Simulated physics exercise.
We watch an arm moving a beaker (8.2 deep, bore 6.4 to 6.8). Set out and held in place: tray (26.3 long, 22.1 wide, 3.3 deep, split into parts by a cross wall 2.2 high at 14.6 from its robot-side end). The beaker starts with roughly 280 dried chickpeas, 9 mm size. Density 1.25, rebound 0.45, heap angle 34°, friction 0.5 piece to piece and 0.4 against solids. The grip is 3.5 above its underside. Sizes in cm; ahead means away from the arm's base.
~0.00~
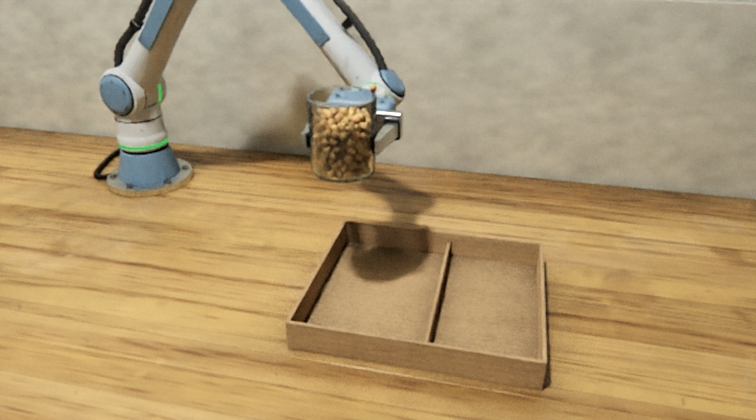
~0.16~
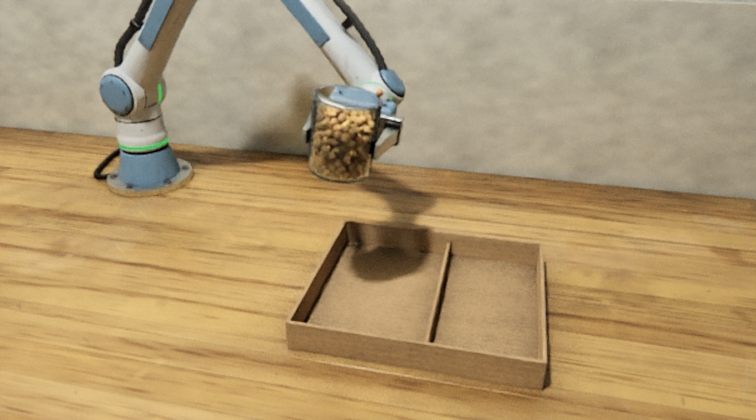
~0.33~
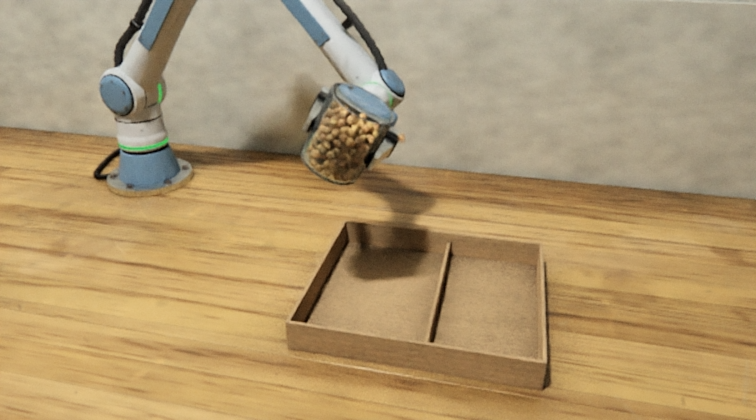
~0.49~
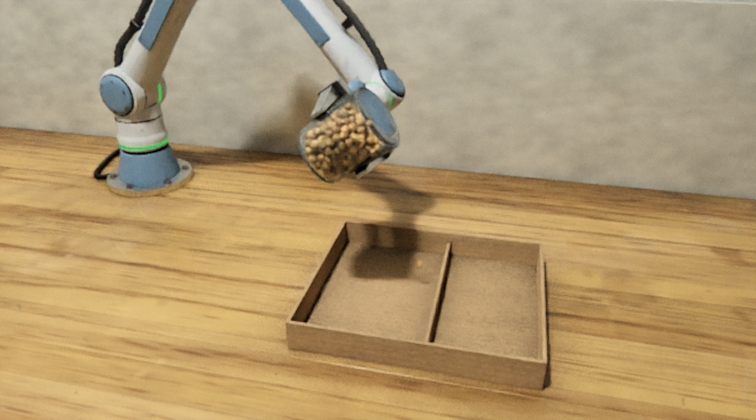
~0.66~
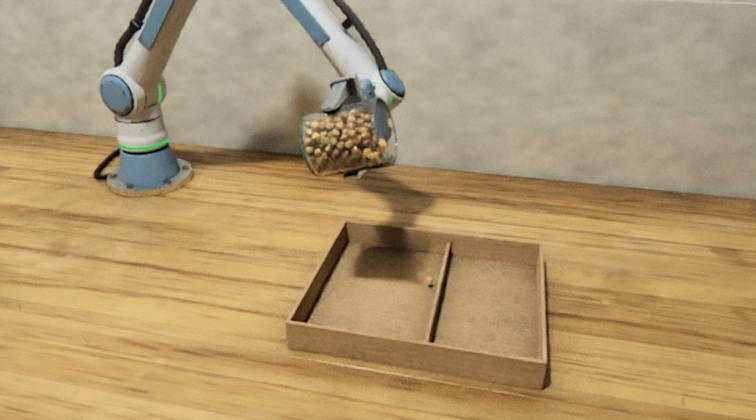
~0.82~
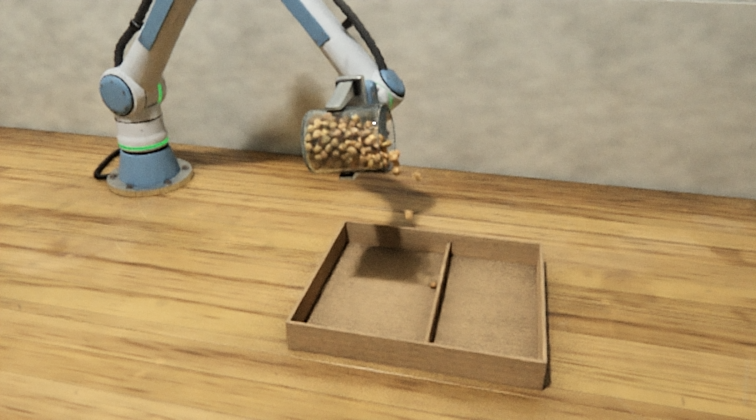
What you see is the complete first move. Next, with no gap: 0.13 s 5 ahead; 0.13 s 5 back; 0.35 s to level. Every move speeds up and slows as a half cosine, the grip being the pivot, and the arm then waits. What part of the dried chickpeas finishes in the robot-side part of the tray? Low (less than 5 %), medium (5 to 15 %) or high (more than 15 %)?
In the robot-side part of the tray the share is high, more than 15 %.
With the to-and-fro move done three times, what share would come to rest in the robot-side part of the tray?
In that case some 35 per cent.
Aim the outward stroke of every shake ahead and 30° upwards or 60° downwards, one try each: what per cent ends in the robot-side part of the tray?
Some 25 and 10 per cent.
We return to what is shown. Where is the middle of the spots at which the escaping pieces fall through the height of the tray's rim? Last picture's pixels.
Around (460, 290).
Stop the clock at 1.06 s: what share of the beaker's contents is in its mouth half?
About 80 per cent.
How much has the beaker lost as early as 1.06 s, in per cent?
Near 40 per cent so far.
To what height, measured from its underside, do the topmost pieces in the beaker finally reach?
Some 4.5 cm.
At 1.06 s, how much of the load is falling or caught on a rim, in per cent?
Some 36 per cent.
After 1.06 s, tilted 81° forward, highest piece 22 above the table; 172 in the beaker, 5 in the robot-side part, 2 in the far-side part, 99 in flight or on a rim.
After 1.31 s, tilted 22° forward, highest piece 23 above the table; 123 in the beaker, 98 in the far-side part, 55 in the robot-side part, 2 in flight or on a rim.
After 1.63 s, level, highest piece 21 above the table; 123 in the beaker, 97 in the far-side part, 58 in the robot-side part.
After 2.68 s, level, highest piece 21 above the table; 123 in the beaker, 97 in the far-side part, 58 in the robot-side part.
At rest, 123 in the beaker, 97 in the far-side part, 58 in the robot-side part. That is 21 % in the robot-side part of the tray.
